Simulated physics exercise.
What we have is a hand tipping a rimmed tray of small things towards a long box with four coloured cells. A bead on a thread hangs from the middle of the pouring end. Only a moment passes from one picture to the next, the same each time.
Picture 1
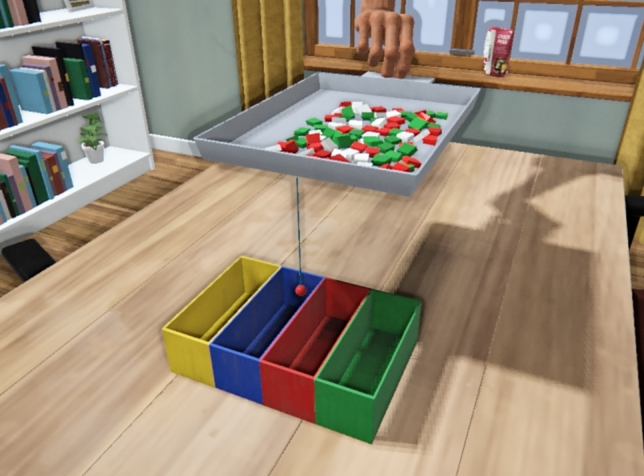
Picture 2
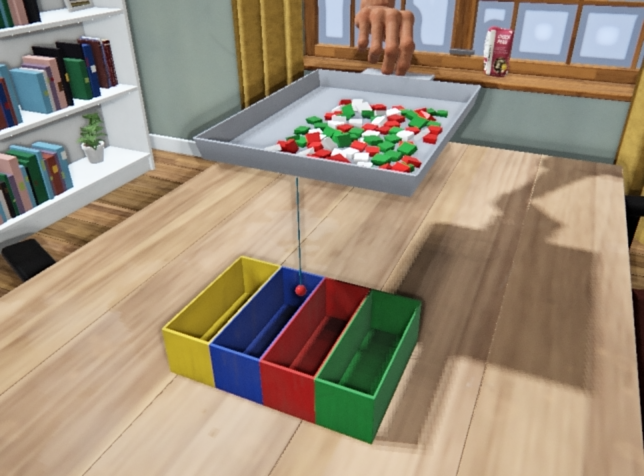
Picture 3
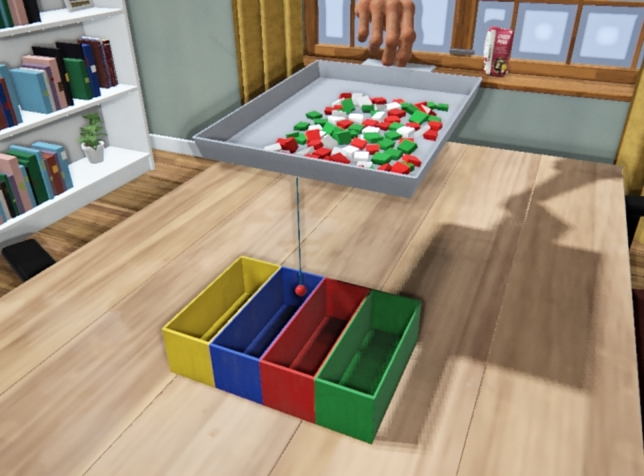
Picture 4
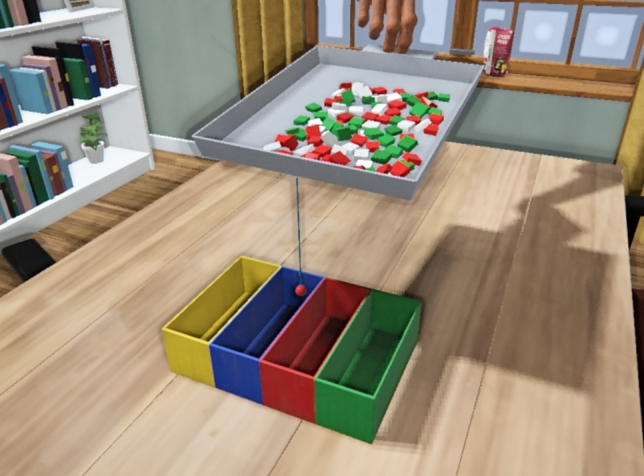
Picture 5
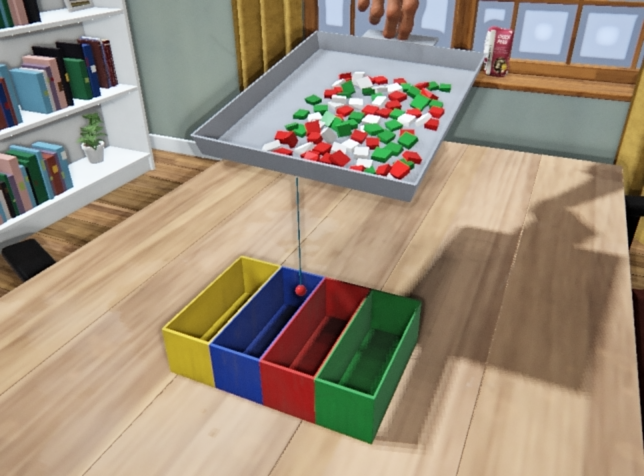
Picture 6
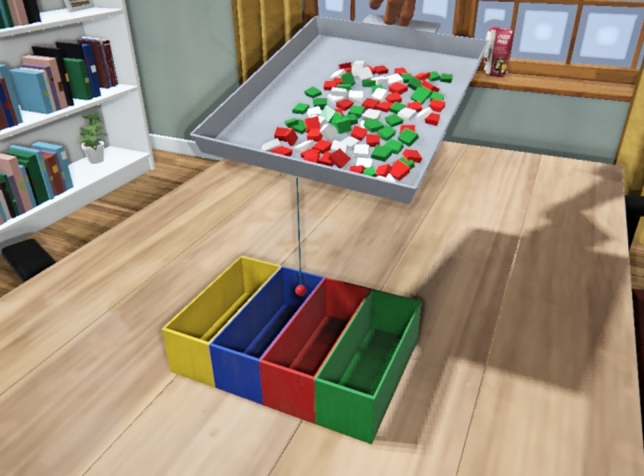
A hand gradually tilts a gray tray of red, white and green tiles above coloured cells.
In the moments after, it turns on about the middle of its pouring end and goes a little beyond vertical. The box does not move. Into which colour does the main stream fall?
The green cell gets the most.
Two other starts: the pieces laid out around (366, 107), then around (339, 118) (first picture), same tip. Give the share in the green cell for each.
Near 50 % and 50 %.
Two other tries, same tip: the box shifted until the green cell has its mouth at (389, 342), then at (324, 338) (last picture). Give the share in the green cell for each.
About 60 and 30 per cent.
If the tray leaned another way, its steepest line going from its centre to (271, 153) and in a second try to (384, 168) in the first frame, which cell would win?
First that yellow cell, then that green cell.
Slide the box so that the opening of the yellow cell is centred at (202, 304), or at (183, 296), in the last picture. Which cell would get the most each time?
At the first place that green cell, at the second the green cell.
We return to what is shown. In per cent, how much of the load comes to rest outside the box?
Some 10 per cent.
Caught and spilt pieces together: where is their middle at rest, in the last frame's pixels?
Near (351, 381).
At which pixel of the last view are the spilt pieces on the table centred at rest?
Around (429, 435).
Soon after the last picture, tray tipped steeply; all on the tray.
A little later, tray tipped right over; about half on the tray; about a quarter in the green cell; a small part in the red cell; about a quarter falling or outside the box.
Later still, tray tipped past a quarter turn; about half in the green cell; about a third in the red cell; a small part in the blue cell; a small part falling or outside the box.
At rest, tray tipped past a quarter turn; about half in the green cell; about a third in the red cell; a small part in the blue cell; none in the yellow cell; a small part outside the box.
